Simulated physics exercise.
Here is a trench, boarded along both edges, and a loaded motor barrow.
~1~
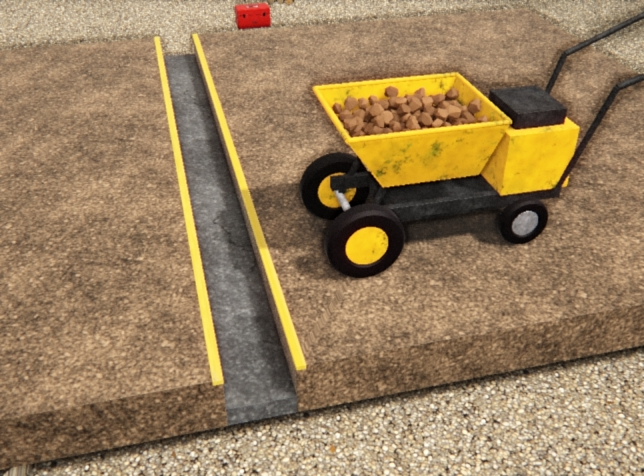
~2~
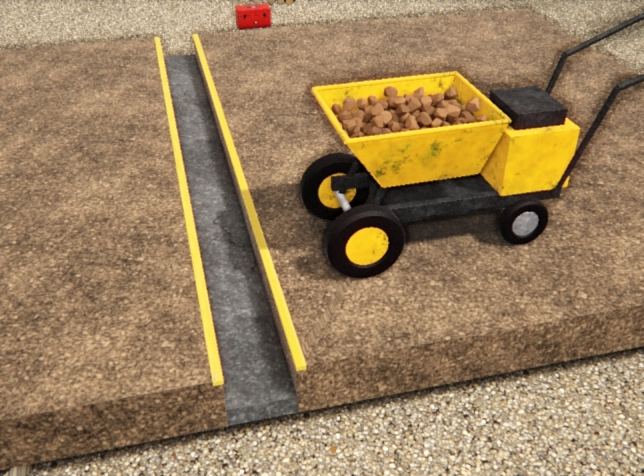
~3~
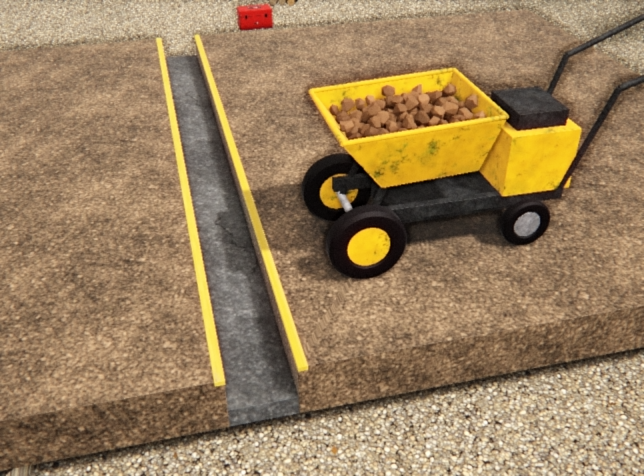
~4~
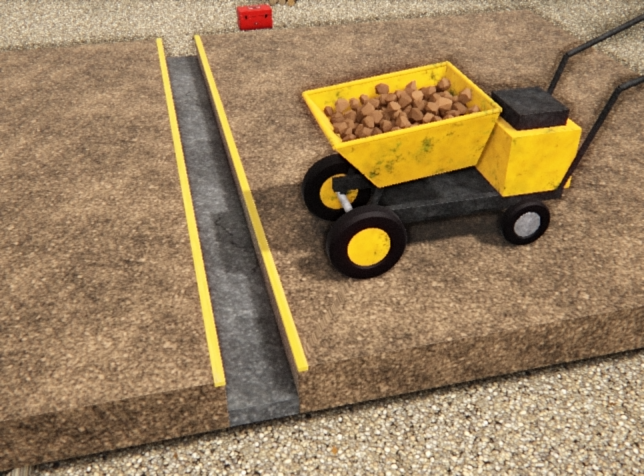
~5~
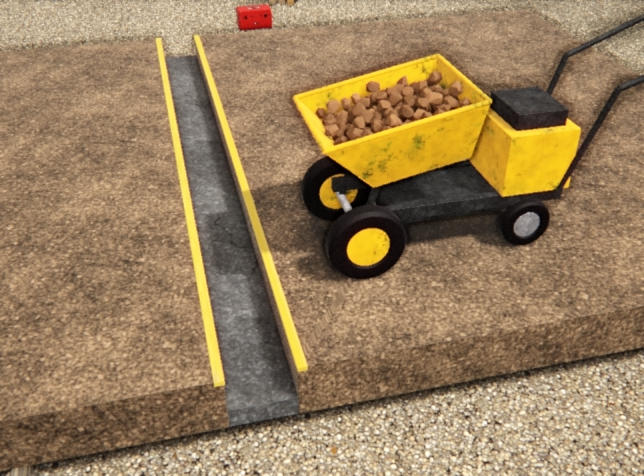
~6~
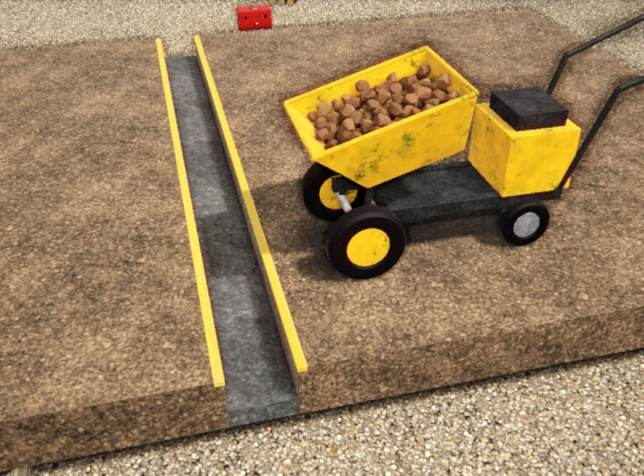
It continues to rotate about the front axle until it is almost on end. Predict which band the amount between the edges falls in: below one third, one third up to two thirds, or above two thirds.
The amount that reaches the trench will sit in the middle band of a third to two thirds.
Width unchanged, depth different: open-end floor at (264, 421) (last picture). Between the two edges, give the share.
Close to 60 per cent, I reckon.
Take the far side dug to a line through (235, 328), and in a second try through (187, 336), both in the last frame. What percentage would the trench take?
Lab note: Case 1 around 30 %, case 2 80 %.
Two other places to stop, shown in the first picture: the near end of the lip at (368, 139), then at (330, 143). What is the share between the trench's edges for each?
The first stop gives 80 per cent; the second gives 30 per cent.
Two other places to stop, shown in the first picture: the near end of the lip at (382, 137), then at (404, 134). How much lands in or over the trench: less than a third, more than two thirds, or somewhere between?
At the first stop the answer is over two thirds, and at the second it is over two thirds.
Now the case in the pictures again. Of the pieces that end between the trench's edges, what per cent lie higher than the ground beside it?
Estimate: Near 5 per cent.
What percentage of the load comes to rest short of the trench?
Share of load: Near 0 %.
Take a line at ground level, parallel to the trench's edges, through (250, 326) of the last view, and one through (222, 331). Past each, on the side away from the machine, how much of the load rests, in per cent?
Around 80 in a hundred for the first, 50 in a hundred for the second.
Just after the last frame, skip tipped steeply; every one in the skip.
A moment on, skip tipped right over; the larger part in the skip; about a tenth in or heaped over the trench; about a tenth beyond it; about a tenth falling.
Further on, skip tipped right over; about a tenth in the skip; roughly half in or heaped over the trench; roughly half beyond it.
When it is over, skip tipped right over; roughly half in or heaped over the trench; roughly half beyond it.
